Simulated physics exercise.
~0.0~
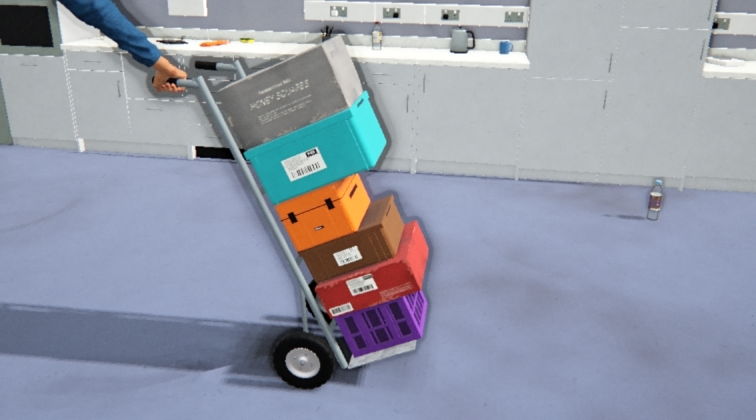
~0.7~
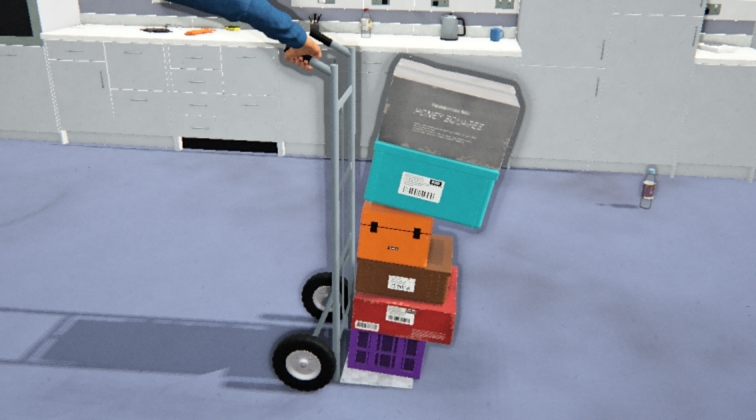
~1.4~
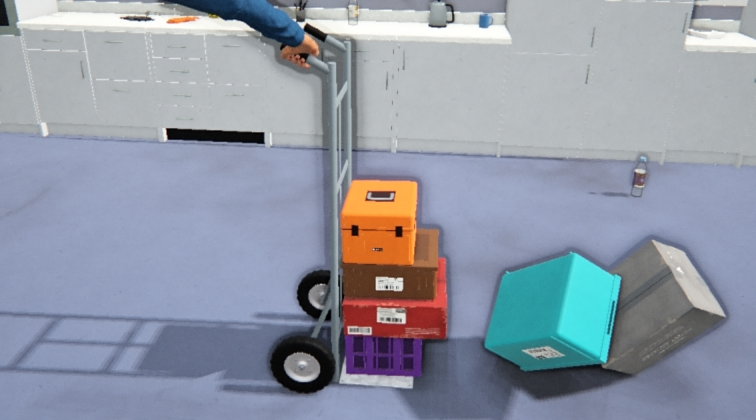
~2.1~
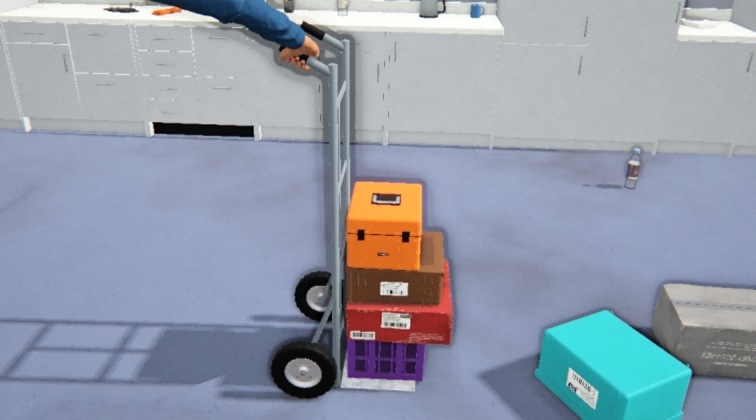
A grey sack truck, gripped by a blue-sleeved arm at upper left, leans back in a room with a blue floor and white cabinets, seen from the side. Its stack runs from a purple crate at the bottom through a red parcel, brown tote, orange toolbox and turquoise tote to a grey box on top. The arm swings the truck upright, and the upper load tips away to the right. The grey box and turquoise tote drop to the floor and tumble. They end up lying to the right, while the other things remain stacked on the upright truck.
